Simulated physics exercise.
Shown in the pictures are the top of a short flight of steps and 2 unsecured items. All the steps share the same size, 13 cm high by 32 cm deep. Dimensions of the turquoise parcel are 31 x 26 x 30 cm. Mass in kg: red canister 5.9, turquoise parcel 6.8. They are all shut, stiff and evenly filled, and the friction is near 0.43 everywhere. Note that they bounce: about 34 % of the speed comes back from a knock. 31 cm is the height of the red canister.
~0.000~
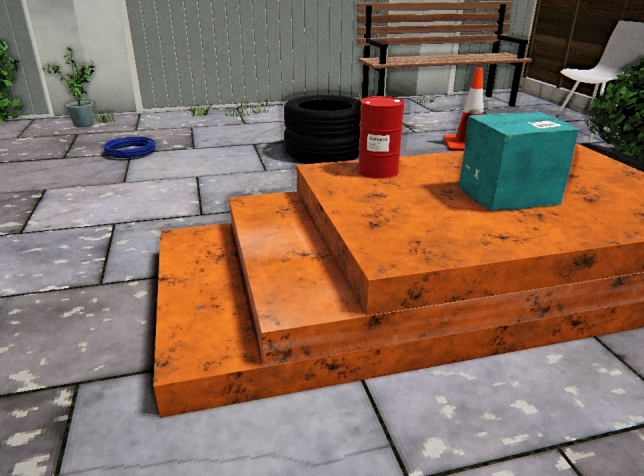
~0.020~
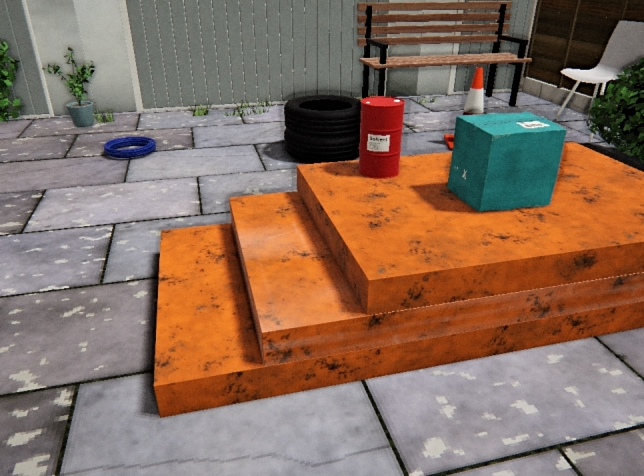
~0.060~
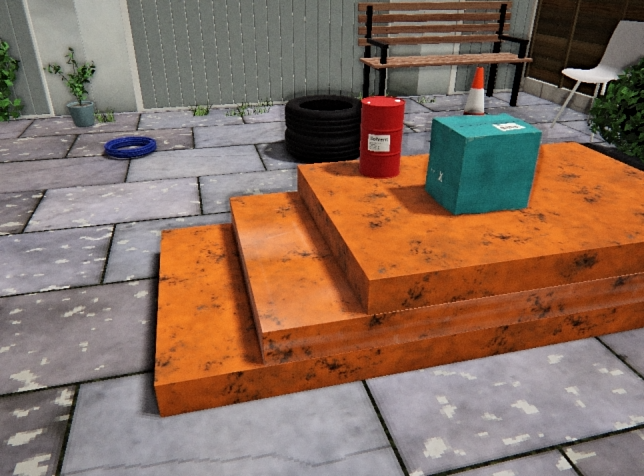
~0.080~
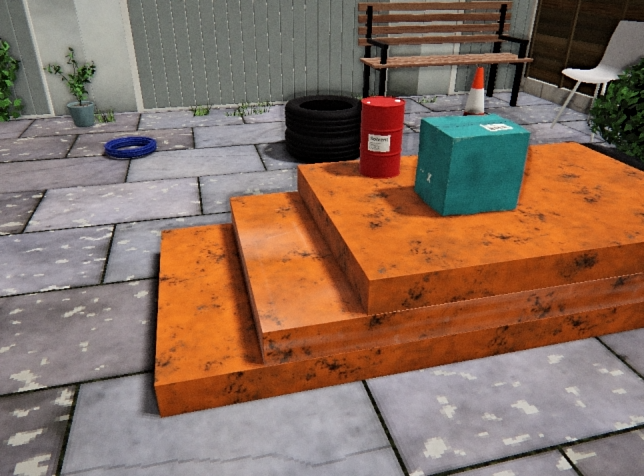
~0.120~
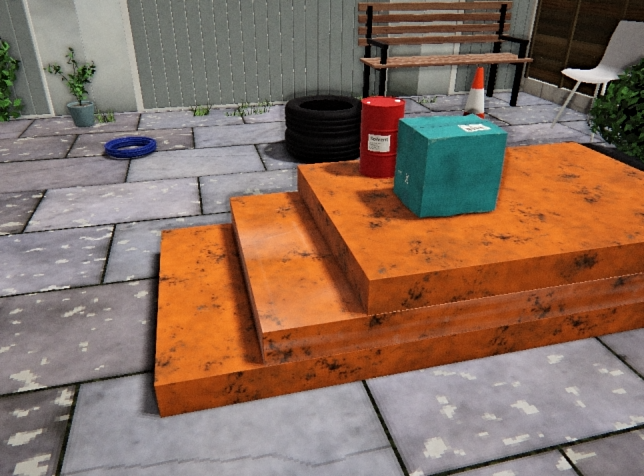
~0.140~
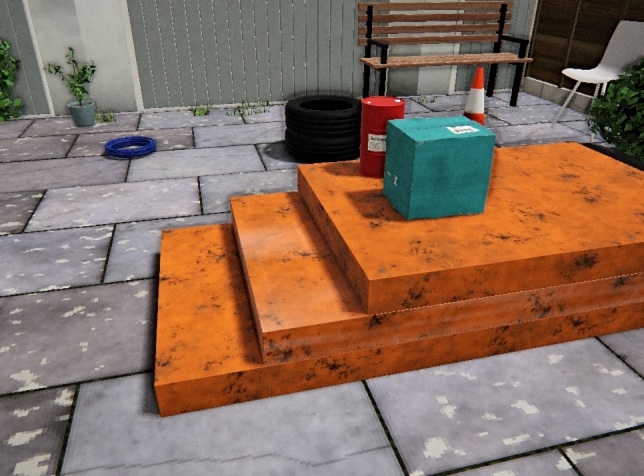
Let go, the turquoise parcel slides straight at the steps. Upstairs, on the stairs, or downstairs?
Downstairs.
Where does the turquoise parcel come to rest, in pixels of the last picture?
It comes to rest near (33, 309).
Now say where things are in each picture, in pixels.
Edge 75 cm ahead; turquoise parcel (515, 160); red canister (380, 137), in the first picture.
Edge 70 cm ahead; turquoise parcel (503, 160); red canister (381, 137), in the second picture.
Edge 59 cm ahead; turquoise parcel (480, 163); red canister (381, 137), in the third picture.
Edge 55 cm ahead; turquoise parcel (469, 164); red canister (381, 137), in the fourth picture.
Edge 46 cm ahead; turquoise parcel (447, 164); red canister (381, 138), in the fifth picture.
Edge 41 cm ahead; turquoise parcel (436, 166); red canister (381, 137), in the sixth picture.
After 0.34 s, edge 7 cm ahead; turquoise parcel near (347, 175).
After 0.74 s, 32 cm past the top edge and 10 cm lower; turquoise parcel near (241, 213).
After 0.94 s, 53 cm past the top edge and 20 cm lower; turquoise parcel near (181, 243).
After 1.24 s, 91 cm past the top edge and 37 cm lower; turquoise parcel near (75, 301).
In the end (2.3 s), 105 cm past the top edge and 39 cm lower; red canister under 12 cm from the start. At the end, from the last picture's camera, turquoise parcel near (33, 309).
